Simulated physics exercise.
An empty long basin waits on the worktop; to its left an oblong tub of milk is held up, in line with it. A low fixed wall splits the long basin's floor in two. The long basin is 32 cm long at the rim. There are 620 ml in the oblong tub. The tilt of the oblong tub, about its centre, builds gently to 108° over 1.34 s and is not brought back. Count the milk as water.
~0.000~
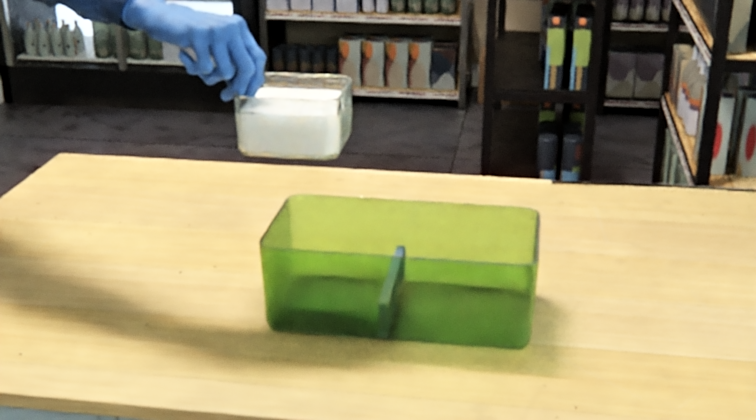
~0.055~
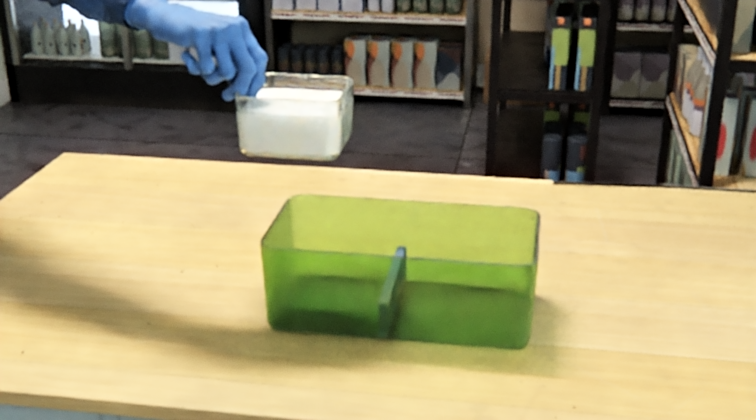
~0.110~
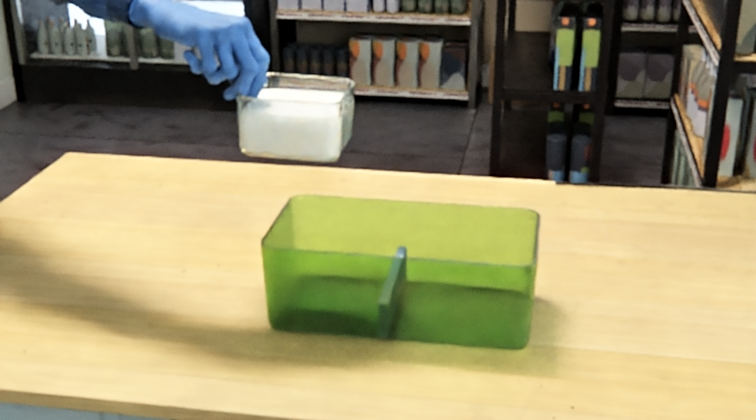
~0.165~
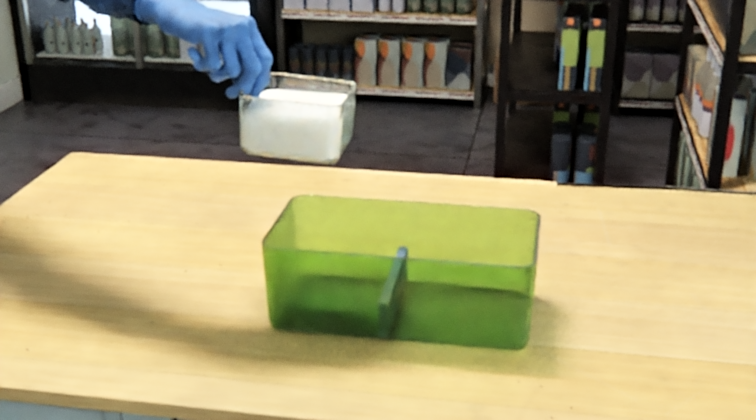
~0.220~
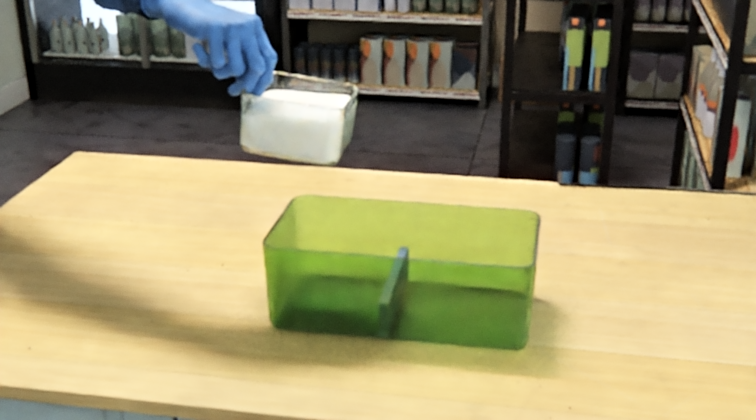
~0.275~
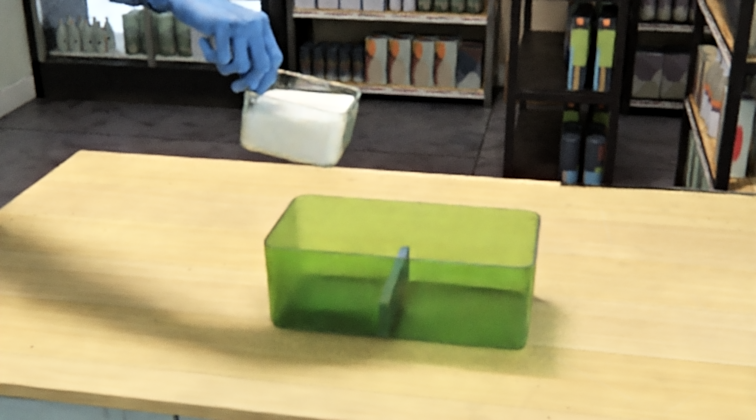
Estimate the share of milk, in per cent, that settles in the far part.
About 66 per cent.
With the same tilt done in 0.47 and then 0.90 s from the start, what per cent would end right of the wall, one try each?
First 40, then 65 per cent.
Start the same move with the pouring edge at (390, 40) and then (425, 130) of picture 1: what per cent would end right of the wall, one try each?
In turn about 95 and 100 per cent.
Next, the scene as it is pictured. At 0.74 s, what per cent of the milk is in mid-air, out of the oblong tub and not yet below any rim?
Some 30 per cent.
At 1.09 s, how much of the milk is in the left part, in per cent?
About 16 per cent.
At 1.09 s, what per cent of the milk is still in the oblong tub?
About 12 per cent.
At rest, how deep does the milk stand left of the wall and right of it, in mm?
Left about 10 mm, right about 16 mm.
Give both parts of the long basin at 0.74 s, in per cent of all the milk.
Some 2 per cent left and 10 right.
Then, 0.74 s in, the tilt is 63° and 59 per cent is still to pour, 2 is left of the wall and 10 right of it.
Then, 1.09 s in, the tilt is 99° and 11 per cent is still to pour, 15 is left of the wall and 65 right of it.
Then, 1.45 s in, the tilt is 108° and 0 per cent is still to pour, 33 is left of the wall and 65 right of it.
Then, 1.84 s in, the tilt is 108° and 0 per cent is still to pour, 34 is left of the wall and 66 right of it.
Finally, 34 per cent lies left of the wall, 66 right of it and 1 outside.
